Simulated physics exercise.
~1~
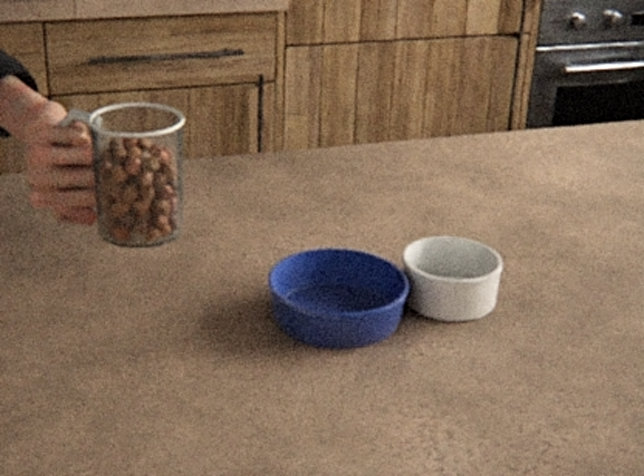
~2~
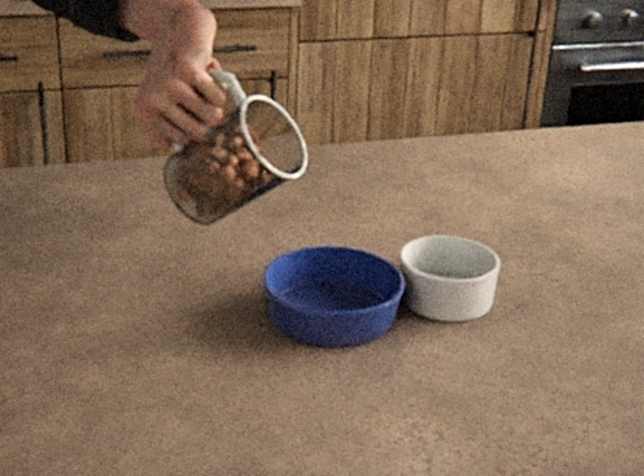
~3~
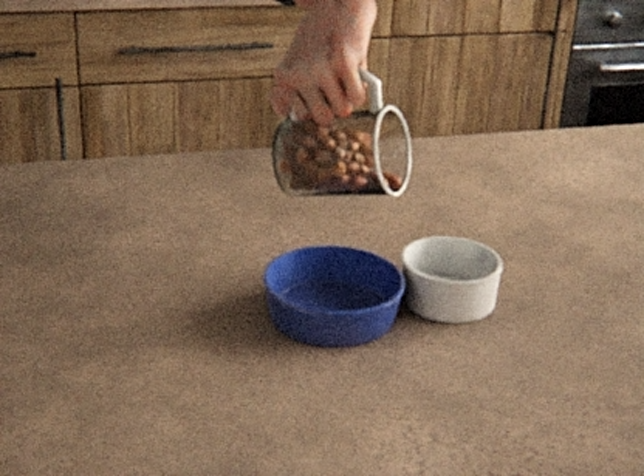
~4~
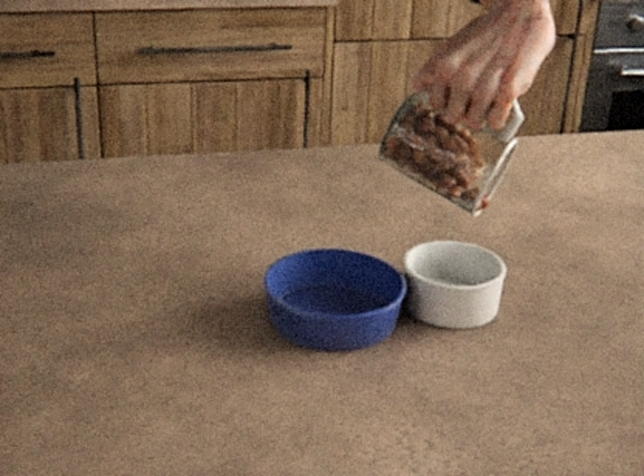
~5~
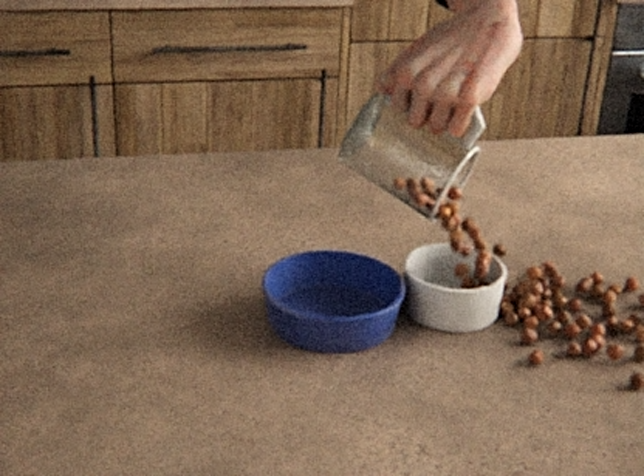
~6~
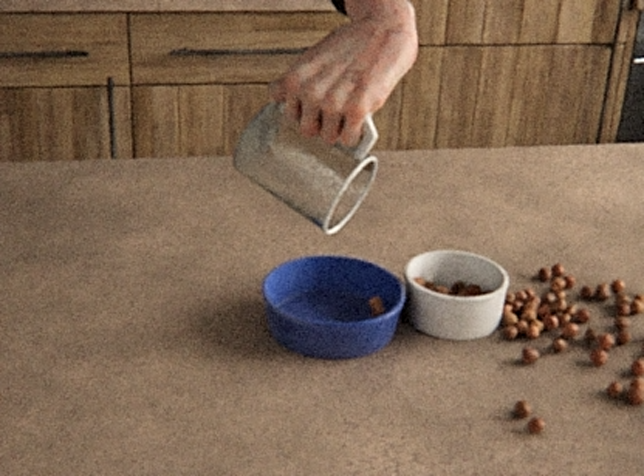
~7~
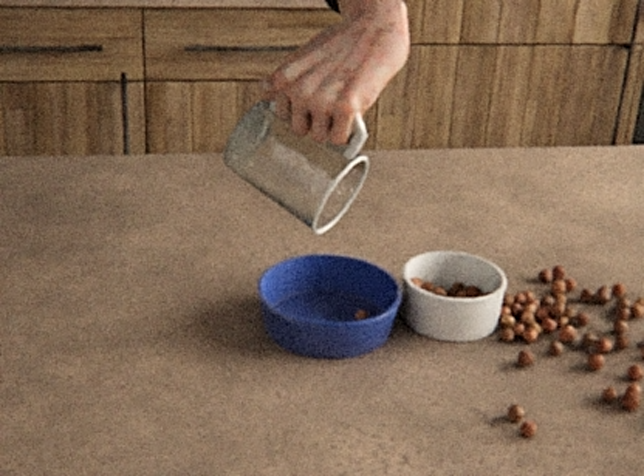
At first, a hand holds a clear cup full of hazelnuts upright at the left, above a counter where a blue dish and a smaller white dish sit side by side. The hand carries the cup to the right, tipping it onto its side as it passes over the dishes. Beyond the white dish, it tilts further and the nuts begin to slide out. They spill onto the counter on the right, then drop into the white dish as the cup swings back left. The emptied cup stops above the blue dish, which holds barely anything, while most nuts lie scattered outside.
